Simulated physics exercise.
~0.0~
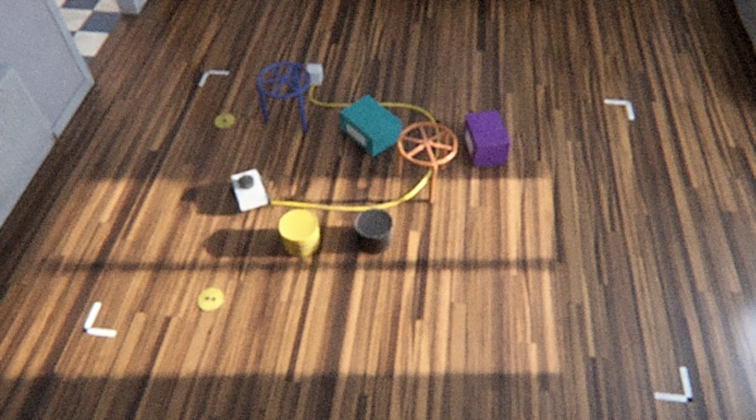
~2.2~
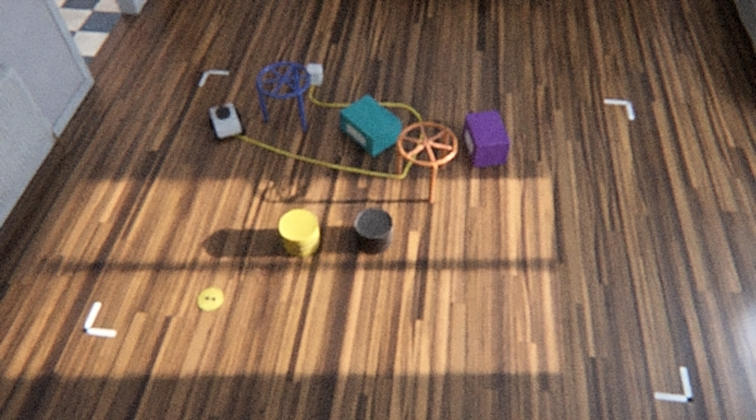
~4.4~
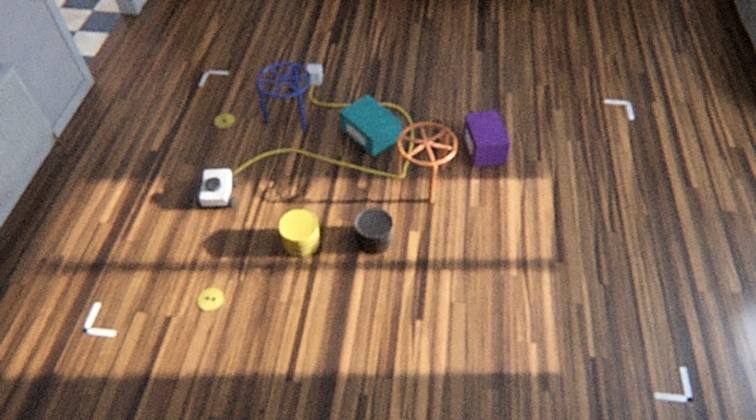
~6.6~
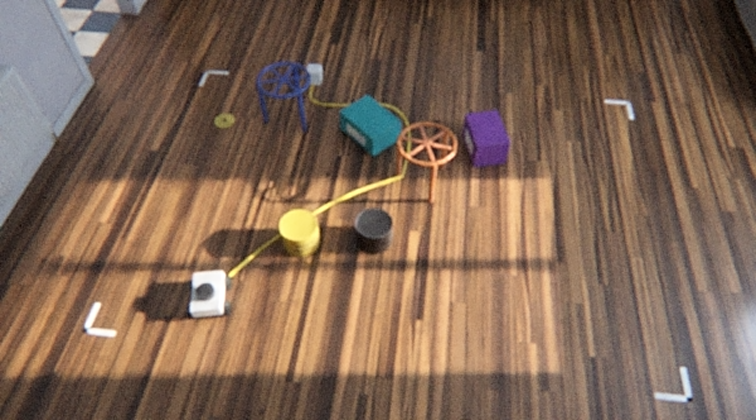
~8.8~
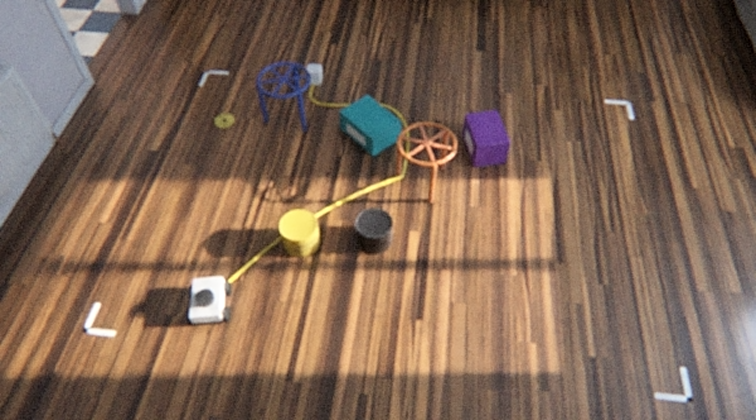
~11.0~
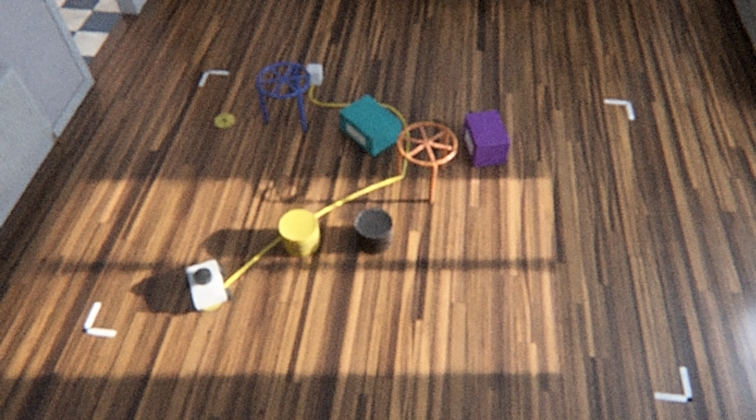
In this clip, a small white cart trailing a yellow lead among stools, boxes, a bucket and a bin moves up to one yellow mark, then down to the other, where it turns slightly and remains, the other objects unmoved and the lead still plugged in.
